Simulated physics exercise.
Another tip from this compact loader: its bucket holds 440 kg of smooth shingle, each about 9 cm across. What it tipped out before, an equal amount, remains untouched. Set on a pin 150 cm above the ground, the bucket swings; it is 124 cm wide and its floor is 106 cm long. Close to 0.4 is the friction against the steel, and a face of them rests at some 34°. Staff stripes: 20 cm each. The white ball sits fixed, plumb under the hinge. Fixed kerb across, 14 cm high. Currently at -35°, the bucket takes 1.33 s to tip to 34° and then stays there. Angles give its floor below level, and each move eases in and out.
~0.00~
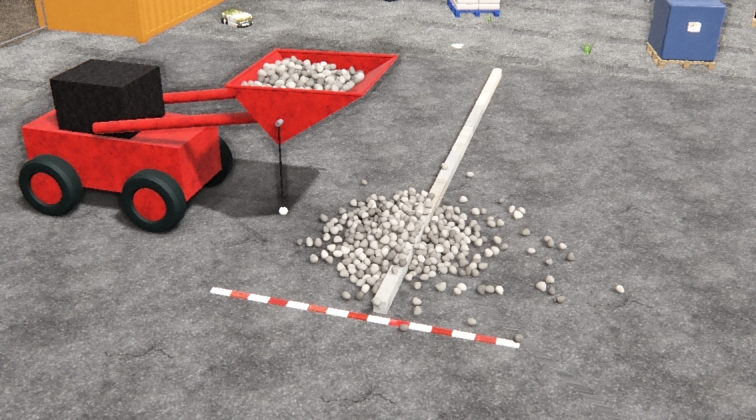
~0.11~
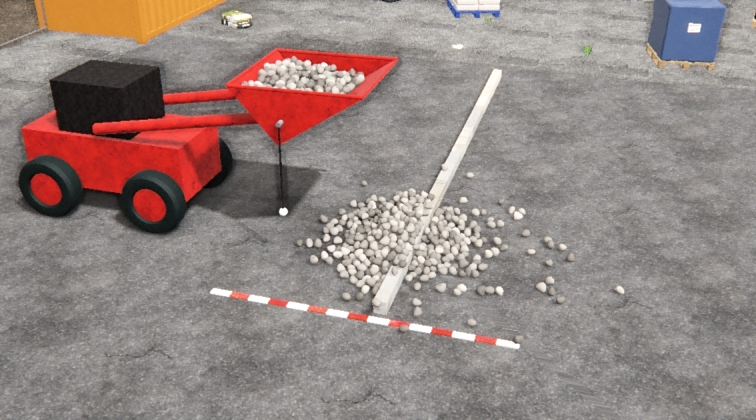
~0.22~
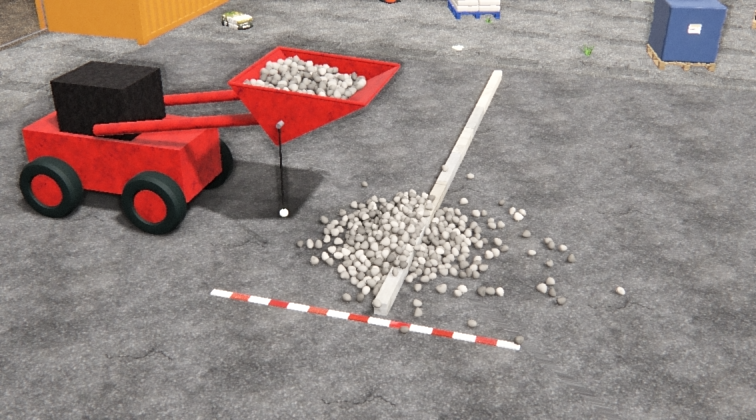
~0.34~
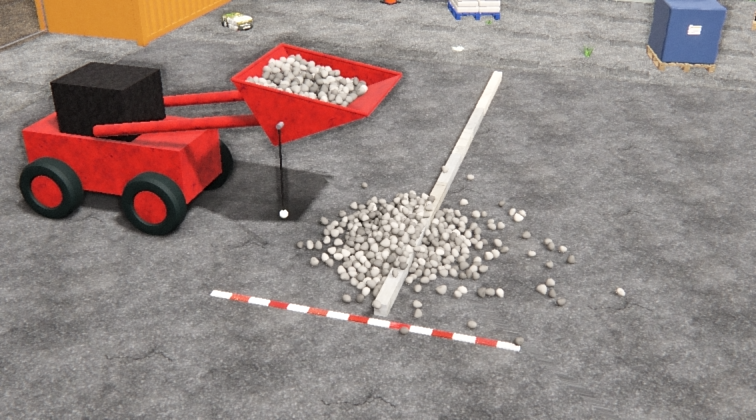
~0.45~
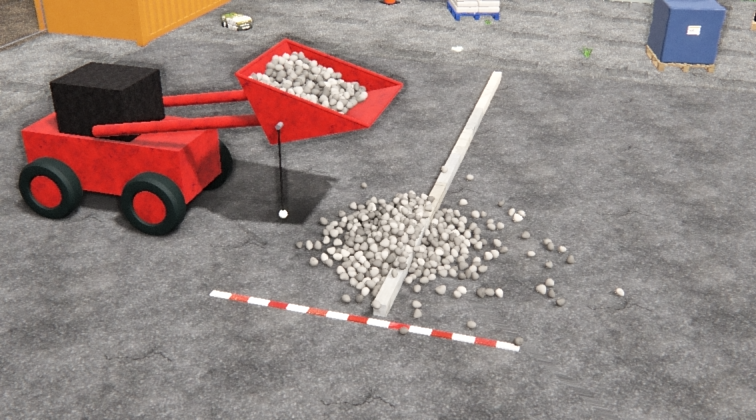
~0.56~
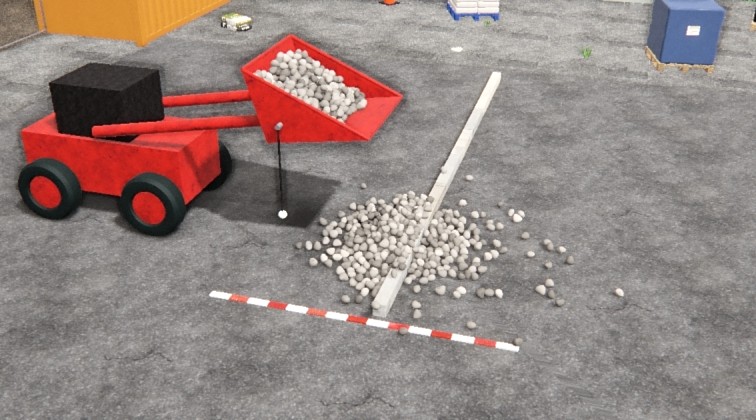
On a grey yard, a red loader's raised bucket of pale stones tilts slowly downward.
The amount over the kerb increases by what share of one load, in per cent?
By about 61 per cent of a load.
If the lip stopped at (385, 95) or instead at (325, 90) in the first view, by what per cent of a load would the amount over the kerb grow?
I'd expect near 90 per cent first and near 15 per cent next.
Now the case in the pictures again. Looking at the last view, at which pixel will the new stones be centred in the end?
Middle: Approx. (431, 238) px.
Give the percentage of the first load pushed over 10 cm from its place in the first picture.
About 20 %.
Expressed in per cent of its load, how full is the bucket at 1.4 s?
Roughly 65 per cent of its load.
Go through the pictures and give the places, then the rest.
The first picture shows lip at (362, 95), floor tilted -35°, highest stones at (286, 69). The earlier load is highest near (405, 223), 24 cm above ground level, 70 % on this side of the kerb, 30 % over the kerb.
The second picture shows lip at (363, 98), floor tilted -34°, highest stones at (285, 67); the stones move at 0.1 m/s on average.
The third picture shows lip at (365, 105), floor tilted -30°, highest stones at (281, 66); the stones move at 0.2 m/s on average.
In the fourth picture, the bucket is at -24°, its lip at (368, 115); the top of the load is at (283, 64); the stones move at 0.3 m/s on average.
The fifth picture shows lip at (369, 126), floor tilted -17°, highest stones at (285, 61); the stones move at 0.3 m/s on average.
In the sixth picture, the bucket is at -9°, its lip at (369, 140); the top of the load is at (290, 57); the stones move at 0.3 m/s on average.
After 1.0 s the floor is at 23°; in per cent of one load, 100 in the bucket, 70 on this side of the kerb, 30 over the kerb; the foremost stones are at (563, 274).
After 1.4 s the floor is at 34°; in per cent of one load, 67 in the bucket, 103 on this side of the kerb, 30 over the kerb; the foremost stones are at (563, 274).
After 1.8 s the floor is at 34°; in per cent of one load, 22 in the bucket, 129 on this side of the kerb, 48 over the kerb; the foremost stones are at (563, 274).
After 4.5 s the floor is at 34°; in per cent of one load, 0 in the bucket, 109 on this side of the kerb, 90 over the kerb; the foremost stones are at (580, 264). Net gain over the kerb, 61.
